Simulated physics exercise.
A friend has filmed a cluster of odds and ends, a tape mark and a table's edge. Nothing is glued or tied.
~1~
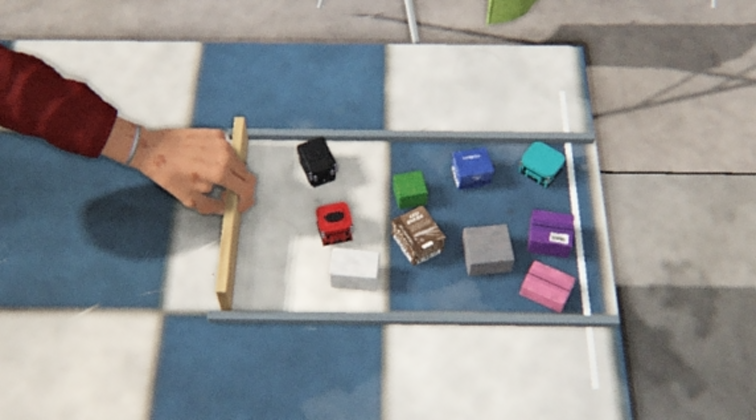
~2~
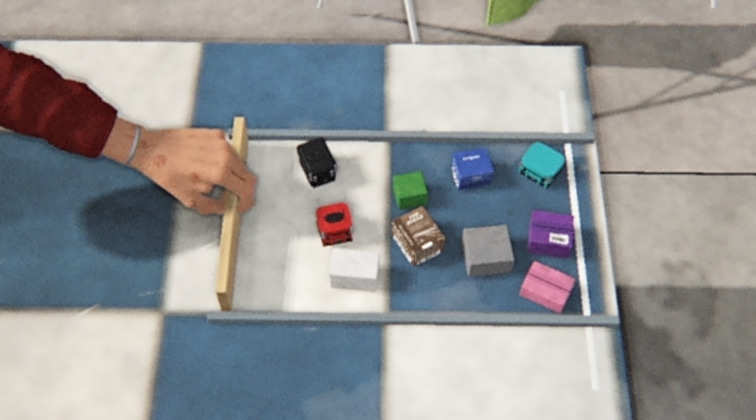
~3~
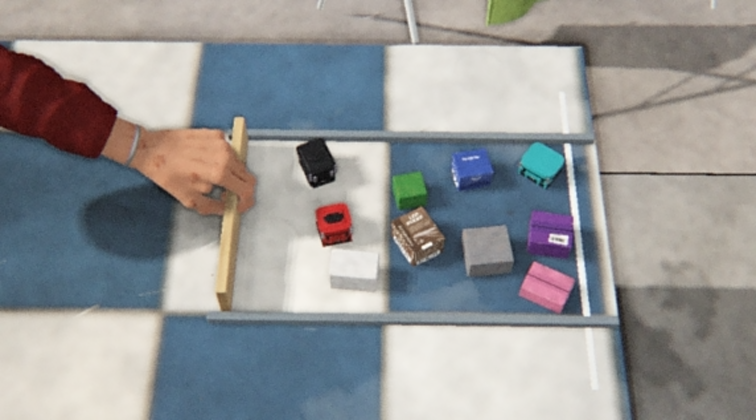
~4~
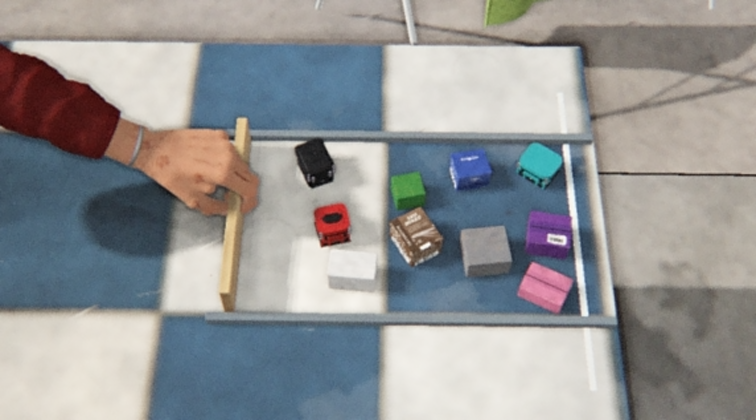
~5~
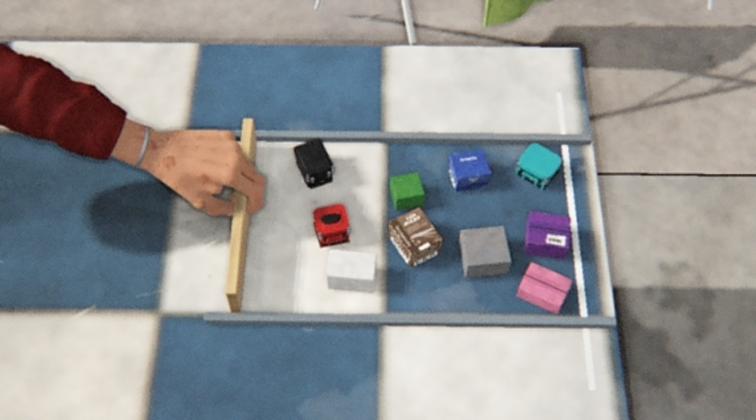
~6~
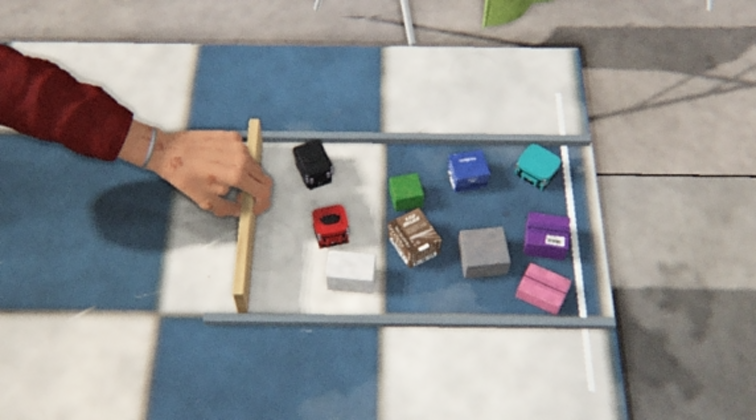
A hand in a dark red sleeve held a wooden board upright at the left of some scattered colourful little boxes, then slid it slightly to the right, while the boxes stayed where they were.
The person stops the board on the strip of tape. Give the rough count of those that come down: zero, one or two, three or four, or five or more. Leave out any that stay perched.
The number that fall off is five or more.
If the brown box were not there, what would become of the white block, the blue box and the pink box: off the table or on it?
The white block stays on, the blue box falls, the pink box drops off.
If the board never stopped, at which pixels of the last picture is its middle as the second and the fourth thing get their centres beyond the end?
Its middle is around (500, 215) and later (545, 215).
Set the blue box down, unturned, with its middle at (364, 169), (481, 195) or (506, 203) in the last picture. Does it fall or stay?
In that order, it tumbles off; falls; falls.
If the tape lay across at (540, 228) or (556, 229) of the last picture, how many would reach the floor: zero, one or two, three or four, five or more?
For each place: Three or four; more than four.
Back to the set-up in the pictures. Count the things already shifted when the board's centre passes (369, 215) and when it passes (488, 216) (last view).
The counts are 5 and 10.
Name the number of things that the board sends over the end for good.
The count is 6.
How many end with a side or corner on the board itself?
In contact: 4.
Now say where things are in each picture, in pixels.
Purple box (551, 234); turquoise case (542, 165); pink box (548, 287); board (233, 211); tape (577, 226), in the first frame.
Turquoise case (542, 165); green block (410, 191), in the second frame.
Pink box (547, 288); black case (317, 164), in the third frame.
Purple box (549, 235); board (236, 212), in the fourth frame.
Turquoise case (539, 167); red case (331, 226), in the fifth frame.
Purple box (547, 236); turquoise case (538, 167); pink box (544, 289); board (249, 213); tape (573, 229), in the sixth frame.
Soon after, none off yet; purple box at rest near (547, 236); turquoise case at rest near (538, 167); pink box at rest near (544, 289).
After that, none off yet; purple box displaced about its own width near (607, 219); turquoise case displaced a little near (558, 167); pink box displaced a little near (567, 294).
In the end, the number that fall off is five or more; gone, brown box, blue box, grey block, pink box, turquoise case and purple box.
